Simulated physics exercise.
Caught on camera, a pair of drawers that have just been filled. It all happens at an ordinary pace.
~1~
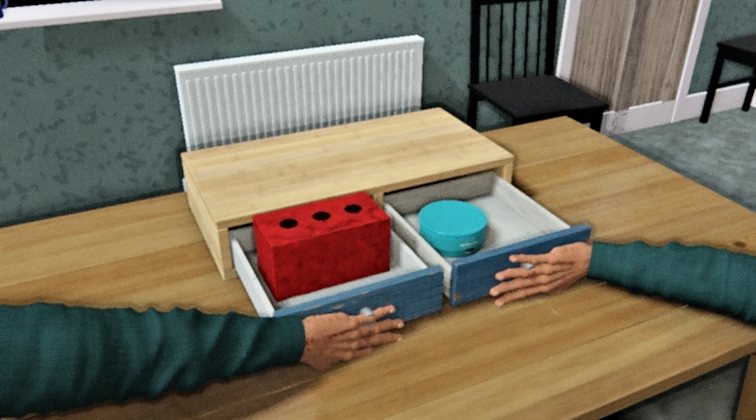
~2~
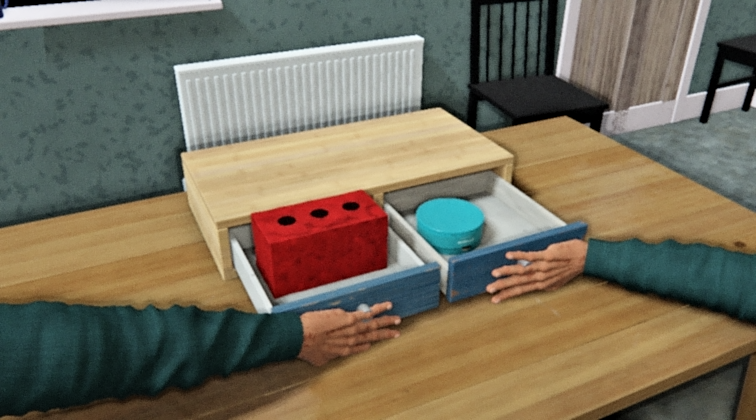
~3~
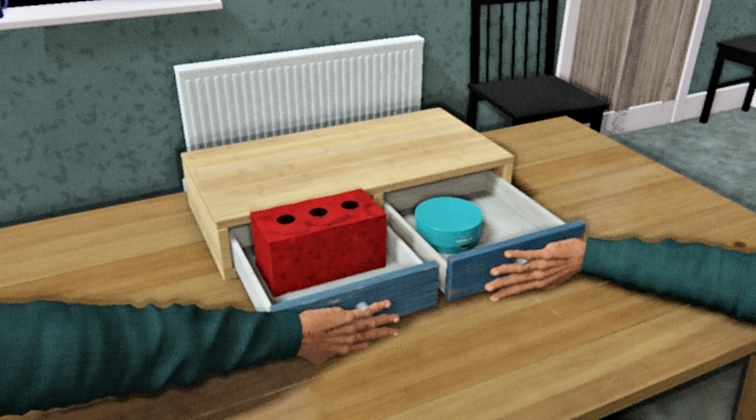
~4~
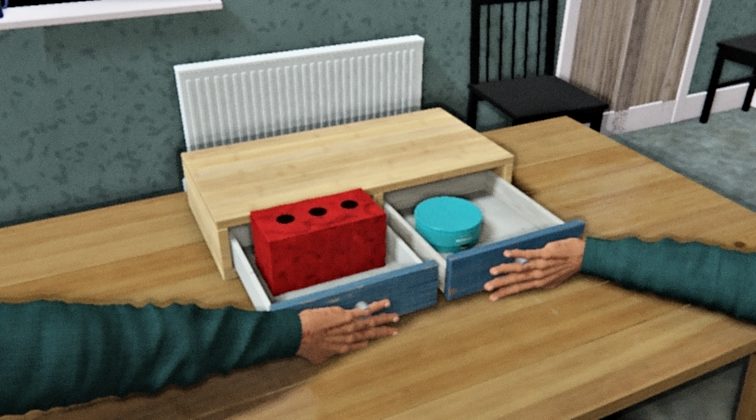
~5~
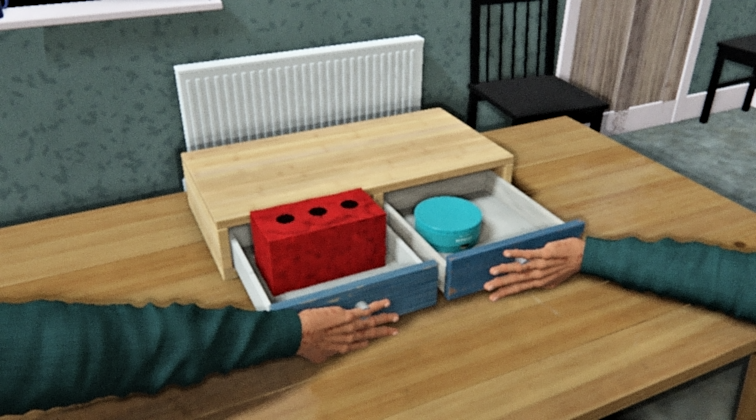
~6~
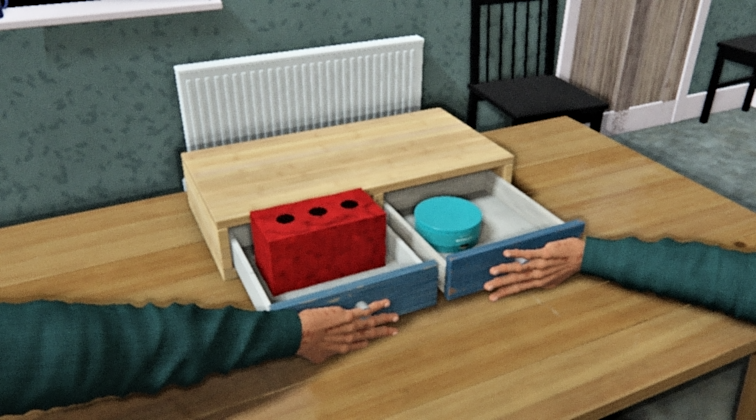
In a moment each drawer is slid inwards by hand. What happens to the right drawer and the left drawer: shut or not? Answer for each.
In the end the right drawer shuts flush; the left drawer stays ajar.
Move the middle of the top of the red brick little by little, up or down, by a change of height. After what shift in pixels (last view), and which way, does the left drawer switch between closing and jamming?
Roughly 20 pixels down.
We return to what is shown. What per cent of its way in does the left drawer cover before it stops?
Some 50 per cent of the way.
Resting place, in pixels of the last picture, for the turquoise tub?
Roughly at (388, 170).
Then, 0.52 s on from there, right drawer about half in; left drawer starting in.
In the end, the right drawer goes all the way in; the left drawer will not close.
